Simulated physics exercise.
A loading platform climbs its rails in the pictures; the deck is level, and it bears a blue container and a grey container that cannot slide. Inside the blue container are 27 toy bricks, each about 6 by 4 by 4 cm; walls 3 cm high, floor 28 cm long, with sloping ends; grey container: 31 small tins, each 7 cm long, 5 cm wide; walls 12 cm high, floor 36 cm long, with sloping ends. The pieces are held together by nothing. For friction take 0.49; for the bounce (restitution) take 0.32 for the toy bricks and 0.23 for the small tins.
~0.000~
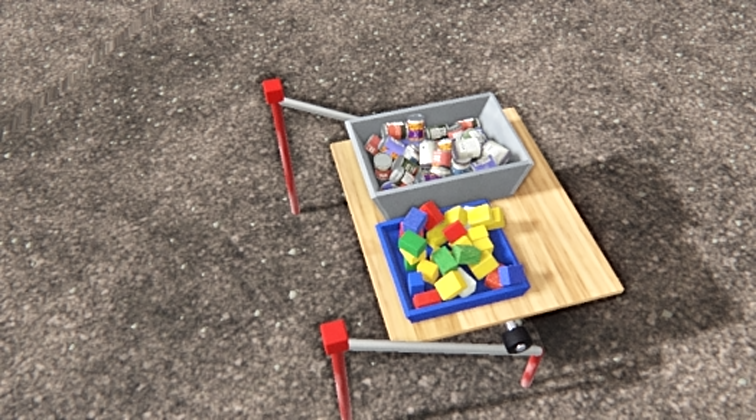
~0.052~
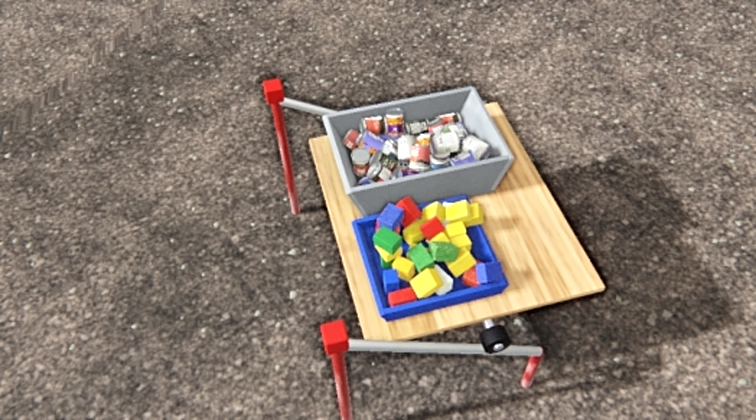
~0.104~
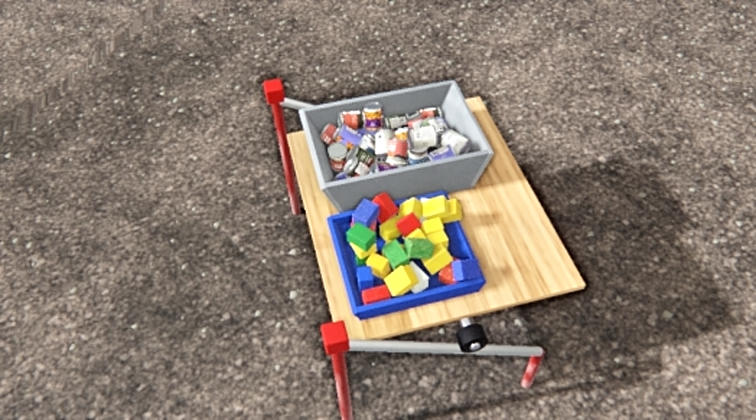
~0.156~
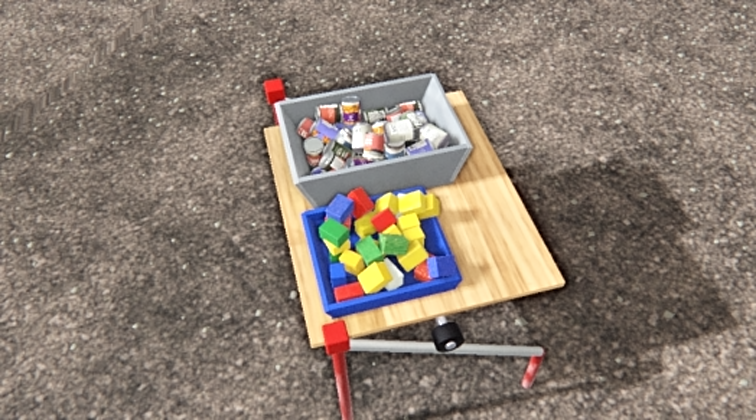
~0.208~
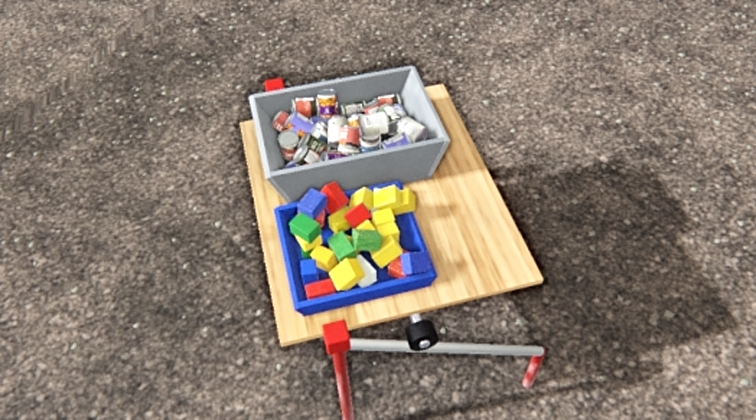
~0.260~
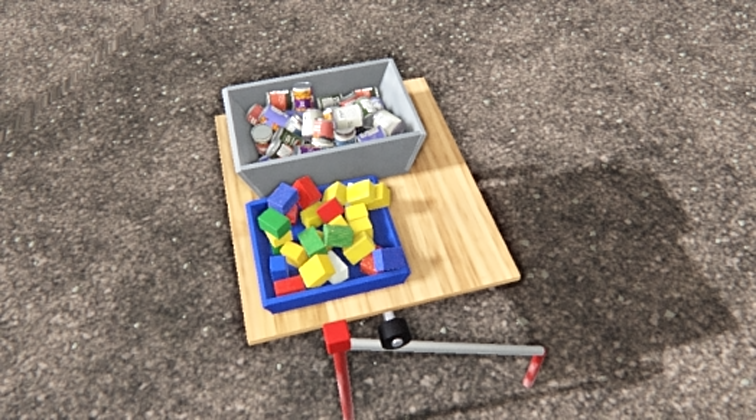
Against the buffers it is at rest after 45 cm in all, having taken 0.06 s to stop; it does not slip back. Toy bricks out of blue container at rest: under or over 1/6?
The lost part overshoots one sixth.
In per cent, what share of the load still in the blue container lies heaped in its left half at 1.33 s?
About 80 per cent.
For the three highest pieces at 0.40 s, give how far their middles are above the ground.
74 cm.
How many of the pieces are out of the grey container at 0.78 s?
At that moment the grey container count out stands near 0.
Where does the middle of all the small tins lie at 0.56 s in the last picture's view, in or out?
Middle: About (276, 134) px.
After 0.28 s, braking begins.
After 0.40 s, 4 of 27 out of the blue container and 0 of 31 out of the grey container.
After 0.56 s, 8 of 27 out of the blue container and 0 of 31 out of the grey container.
After 0.78 s, 10 of 27 out of the blue container and 0 of 31 out of the grey container.
Final count (at 1.33 s), 10 of 27 out of the blue container and 0 of 31 out of the grey container. Asked share, 10 of 27, 37 per cent.
